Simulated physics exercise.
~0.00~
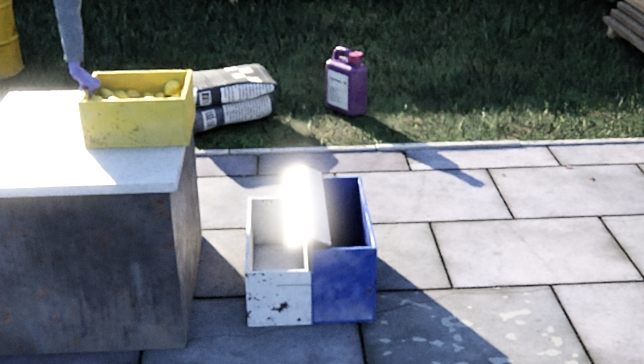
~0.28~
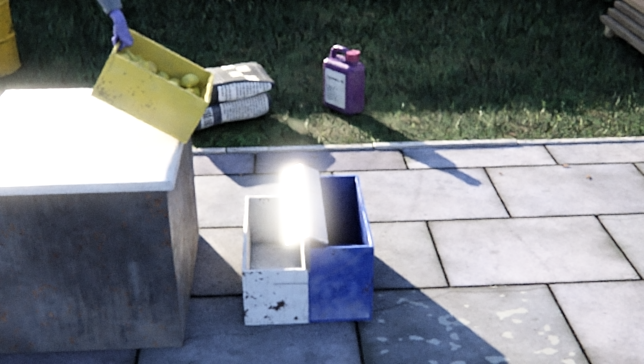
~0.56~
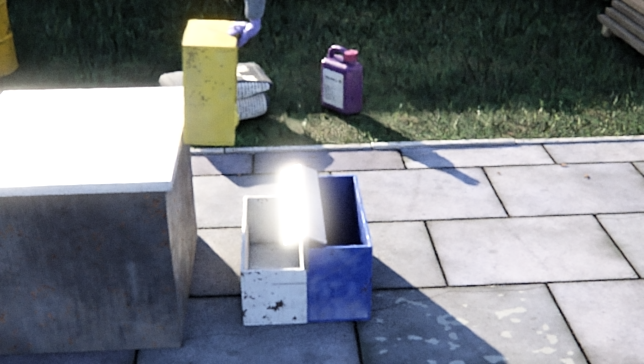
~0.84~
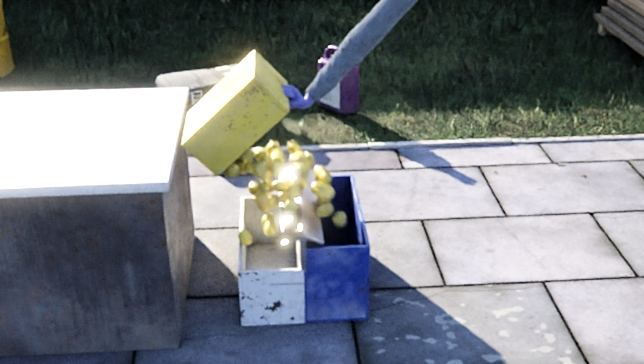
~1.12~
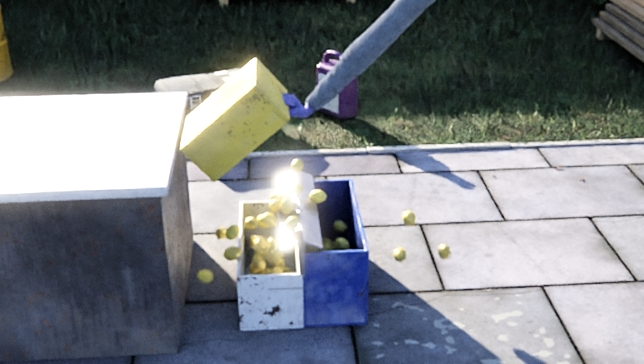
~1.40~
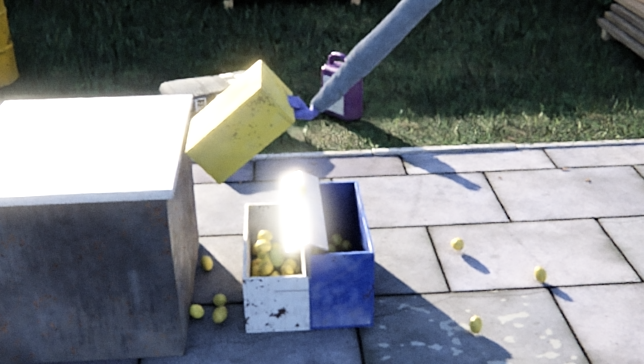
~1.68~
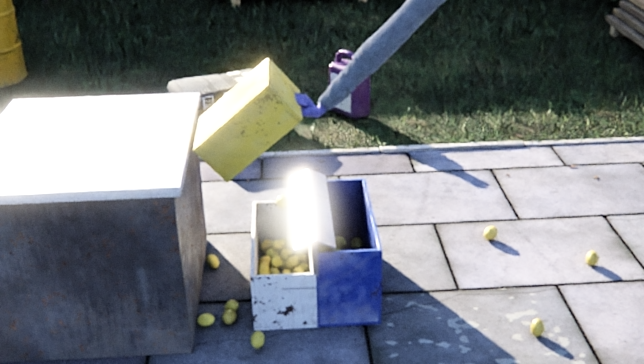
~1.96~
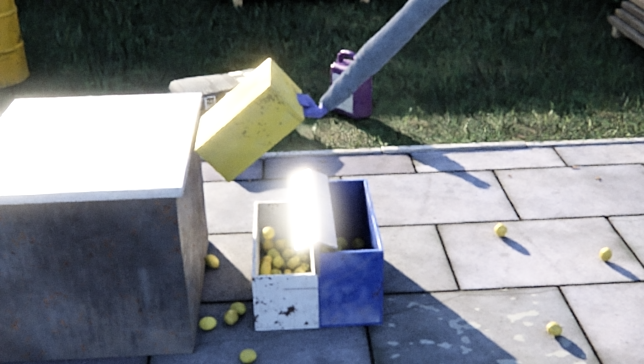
A gloved hand tipped a yellow box of lemons over the edge of a bench, spilling them toward two joined boxes below. Most landed in the white one, some in the blue, and several ended up scattered on the paving on either side.
